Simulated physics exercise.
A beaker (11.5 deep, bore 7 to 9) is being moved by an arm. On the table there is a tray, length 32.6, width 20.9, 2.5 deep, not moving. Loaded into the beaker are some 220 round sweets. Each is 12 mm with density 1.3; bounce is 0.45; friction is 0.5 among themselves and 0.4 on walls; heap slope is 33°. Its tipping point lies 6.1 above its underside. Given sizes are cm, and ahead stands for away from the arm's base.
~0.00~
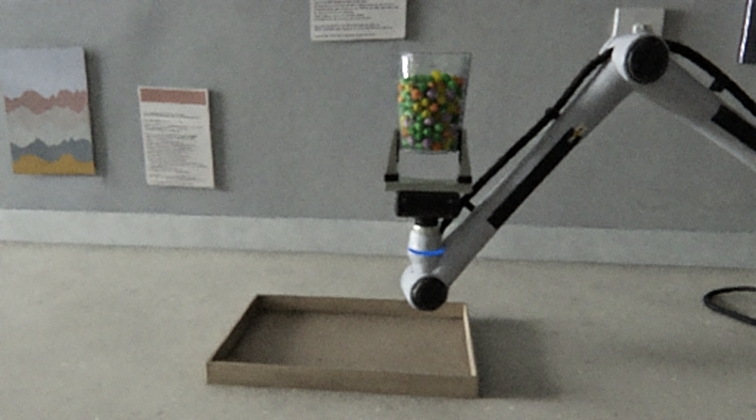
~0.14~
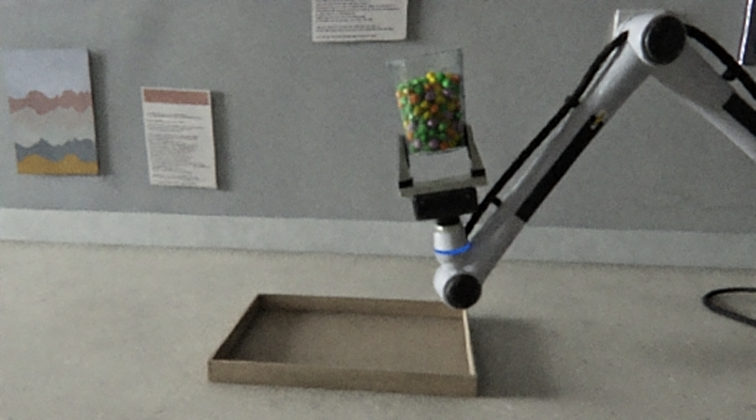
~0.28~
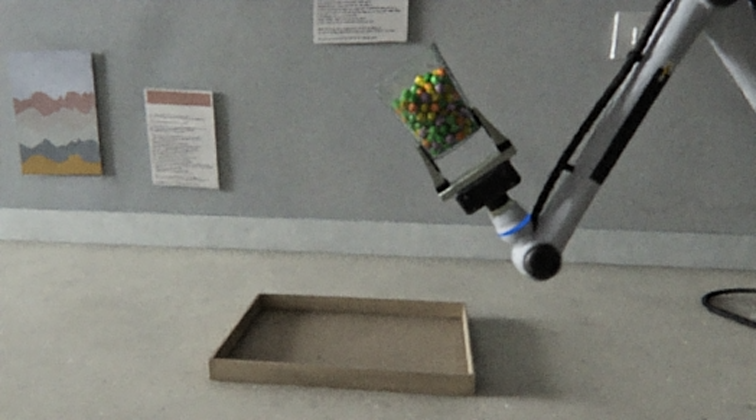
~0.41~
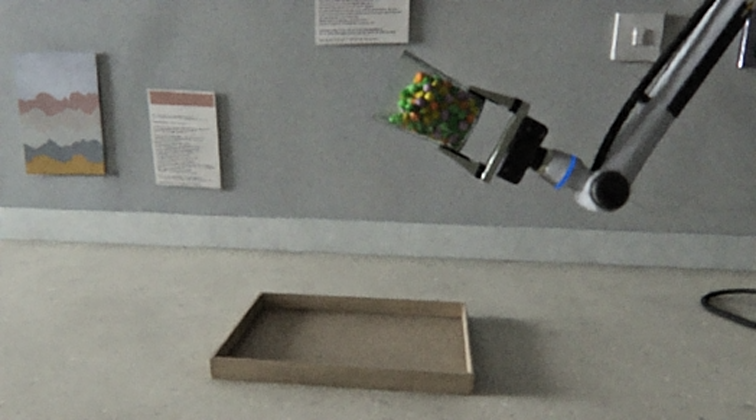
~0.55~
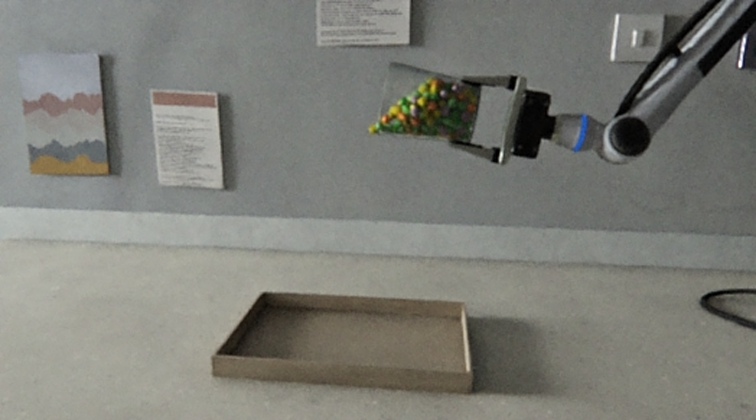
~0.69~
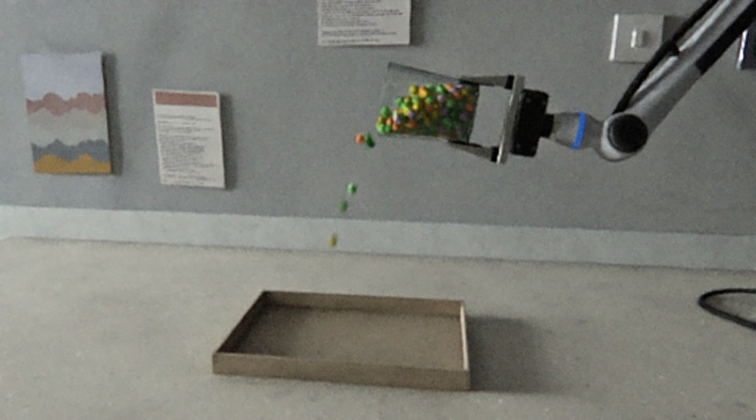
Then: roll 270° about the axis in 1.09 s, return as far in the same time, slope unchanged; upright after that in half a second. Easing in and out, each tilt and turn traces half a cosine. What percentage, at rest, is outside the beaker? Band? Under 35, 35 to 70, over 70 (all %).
Band: 35 to 70 %.
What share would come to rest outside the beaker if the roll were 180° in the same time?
In that case you'd get close to 40 per cent.
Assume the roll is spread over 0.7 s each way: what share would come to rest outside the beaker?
It would then come to about 40 per cent.
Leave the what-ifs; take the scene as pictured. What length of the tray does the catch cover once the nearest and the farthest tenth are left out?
Around 18 cm.
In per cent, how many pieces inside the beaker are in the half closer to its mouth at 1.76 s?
Close to 40 per cent sits in the mouth half.
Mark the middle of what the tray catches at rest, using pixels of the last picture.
I'd place it near (318, 336) in the last picture.
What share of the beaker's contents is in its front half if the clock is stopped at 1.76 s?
65 %.
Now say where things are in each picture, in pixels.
The first frame shows beaker middle at (430, 103), upright; upper third of the load around (432, 92), from x 405 to 460, top at y 80; 225 in the beaker.
The second frame shows beaker middle at (430, 105), tipped 11°; upper third of the load around (432, 93), from x 400 to 460, top at y 80.
The third frame shows beaker middle at (431, 106), tipped 37°; upper third of the load around (434, 95), from x 400 to 470, top at y 75.
The fourth frame shows beaker middle at (431, 106), tipped 65°; upper third of the load around (434, 95), from x 395 to 475, top at y 75.
The fifth frame shows beaker middle at (431, 107), tipped 81°; upper third of the load around (443, 98), from x 375 to 475, top at y 80.
The sixth frame shows beaker middle at (430, 107), tipped 82°; upper third of the load around (444, 99), from x 335 to 470, top at y 90; 219 in the beaker, 6 in flight or on a rim.
By 1.76 s, tipped 82°, highest piece 36 above the table; 155 in the beaker, 60 in the tray, 1 on the table or floor, 9 in flight or on a rim.
By 2.83 s, tipped 82°, highest piece 36 above the table; 116 in the beaker, 104 in the tray, 1 on the table or floor, 4 in flight or on a rim.
By 3.57 s, upright, highest piece 35 above the table; 114 in the tray, 110 in the beaker, 1 on the table or floor.
By 4.27 s, upright, highest piece 35 above the table; 114 in the tray, 110 in the beaker, 1 on the table or floor.
Final count, 114 in the tray, 110 in the beaker, 1 on the table or floor. That is 51 % outside the beaker.
